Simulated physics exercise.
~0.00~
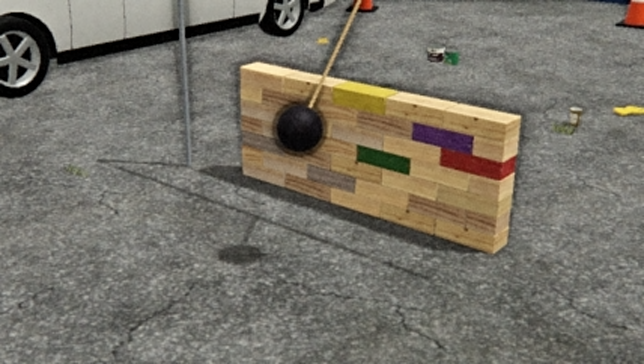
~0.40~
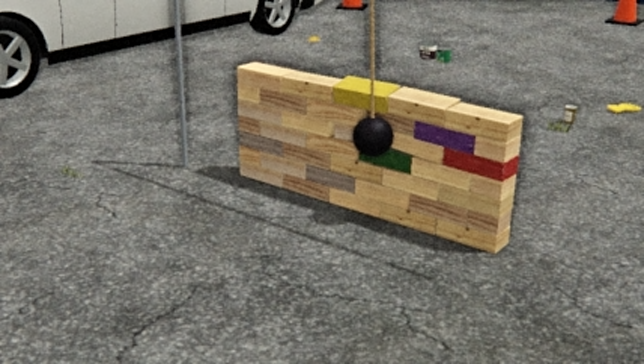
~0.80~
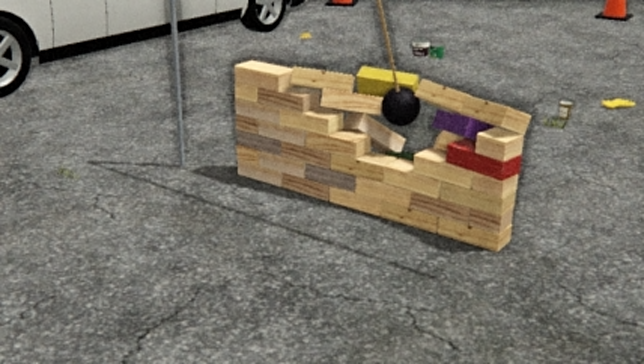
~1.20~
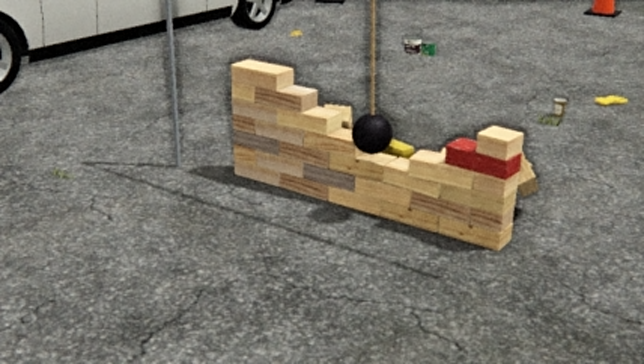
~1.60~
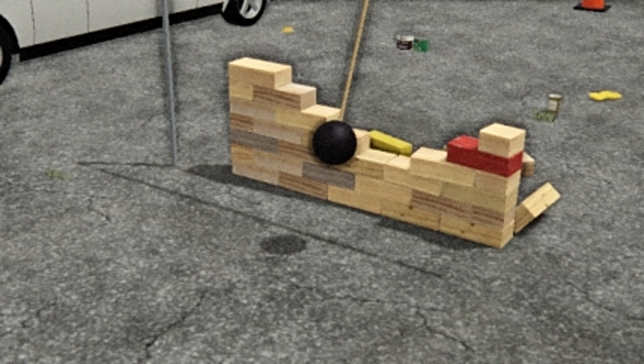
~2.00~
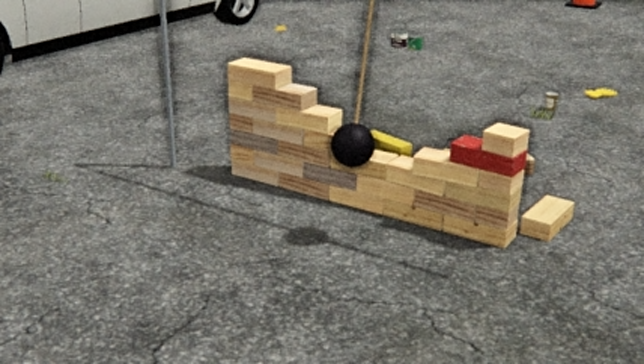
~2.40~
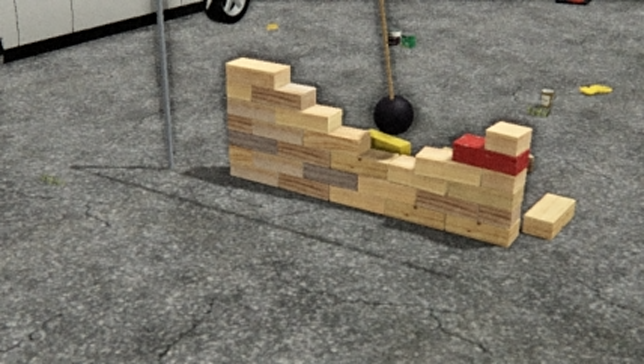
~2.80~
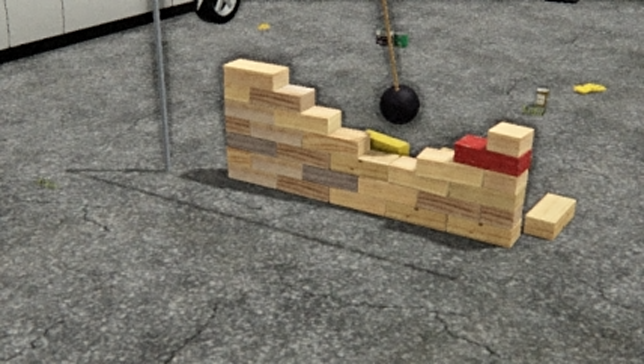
On cracked grey asphalt beside a parked white vehicle, a dark ball on a line swings towards a low wall of wooden blocks, a few of them coloured. It moves right across the wall and drives into the upper middle, tipping the yellow, purple and green blocks. The ball swings back as the top rows collapse, leaving a deep stepped gap. One plain block tumbles to the ground at the right end. The ball sways out beyond the wall again, while the yellow block lies in the gap and the red one remains in place.
